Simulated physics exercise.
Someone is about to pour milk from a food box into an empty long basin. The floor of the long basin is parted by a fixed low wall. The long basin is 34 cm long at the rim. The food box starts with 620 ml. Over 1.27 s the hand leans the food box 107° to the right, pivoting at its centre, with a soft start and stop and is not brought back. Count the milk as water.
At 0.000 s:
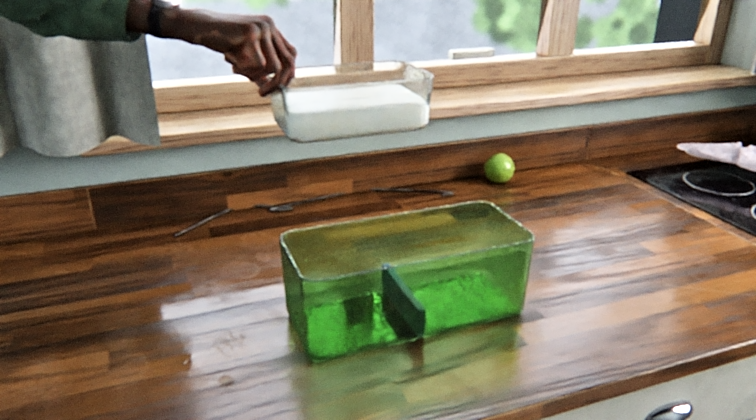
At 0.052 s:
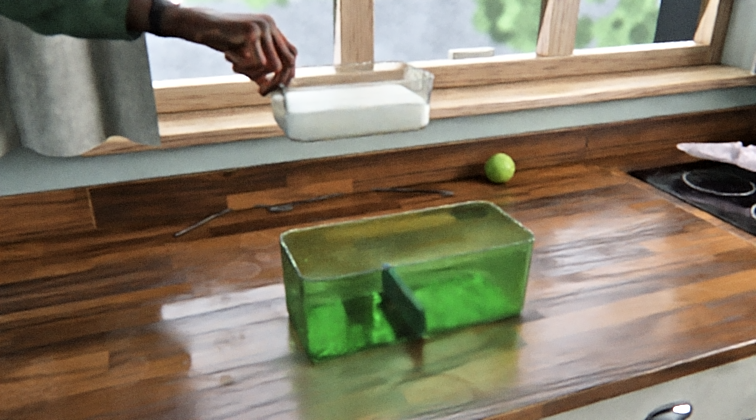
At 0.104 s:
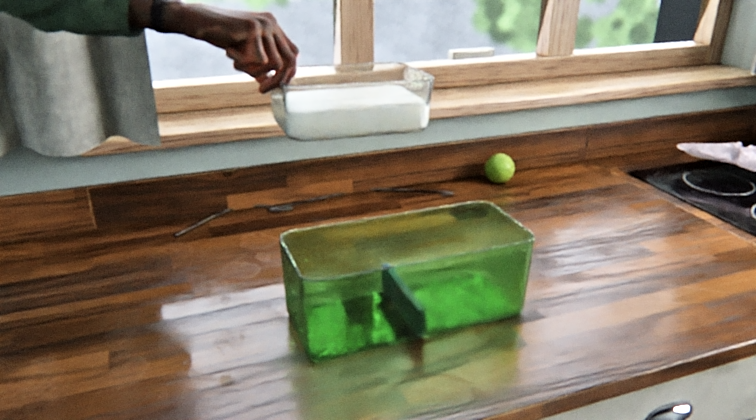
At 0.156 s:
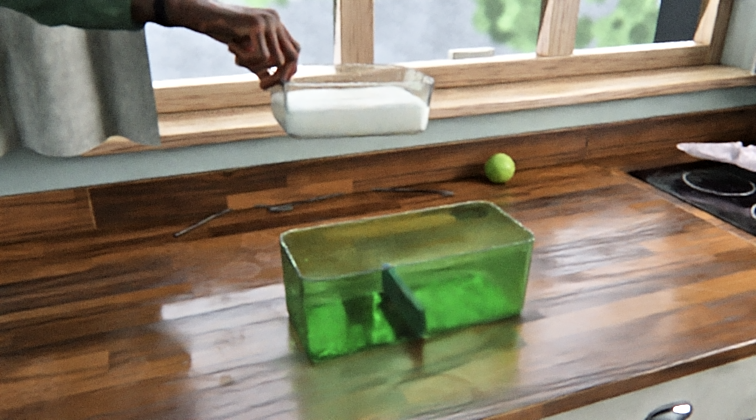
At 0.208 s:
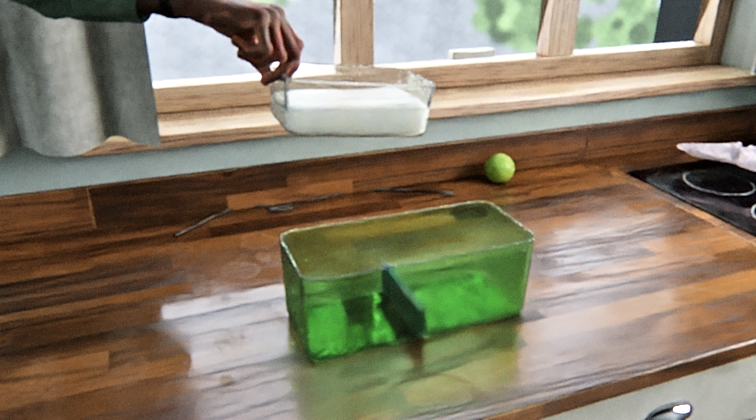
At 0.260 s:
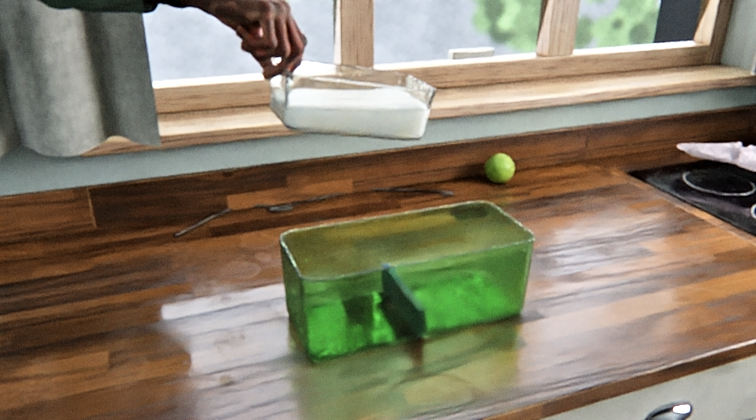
To begin with, a hand holds a clear food box of milk level above a long green basin with a dark upright divider, on a wooden counter near a window. The hand then leans the box slowly to the right, its right side dipping slightly while the basin stays still.
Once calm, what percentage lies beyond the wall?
About 81 per cent.
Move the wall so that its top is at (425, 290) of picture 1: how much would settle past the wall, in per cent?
In that case some 60 per cent.
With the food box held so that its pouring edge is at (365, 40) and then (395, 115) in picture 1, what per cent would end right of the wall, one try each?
In turn about 55 and 65 per cent.
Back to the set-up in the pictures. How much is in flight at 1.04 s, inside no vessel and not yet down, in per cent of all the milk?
Some 14 per cent.
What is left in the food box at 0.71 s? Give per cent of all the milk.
Near 40 in a hundred.
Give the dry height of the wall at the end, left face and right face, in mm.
Some 42 mm on the left and 24 mm on the right.
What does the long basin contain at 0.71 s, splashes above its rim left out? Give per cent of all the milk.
Some 12 per cent.
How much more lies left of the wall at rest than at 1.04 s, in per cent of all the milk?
Near 9 in a hundred.
After 0.71 s the tilt is 64° and 40 per cent is still to pour, 0 is left of the wall and 11 right of it.
After 1.04 s the tilt is 99° and 8 per cent is still to pour, 4 is left of the wall and 71 right of it.
After 1.39 s the tilt is 107° and 0 per cent is still to pour, 13 is left of the wall and 81 right of it.
After 1.77 s the tilt is 107° and 0 per cent is still to pour, 13 is left of the wall and 81 right of it.
In the end 13 per cent lies left of the wall, 81 right of it and 6 outside.
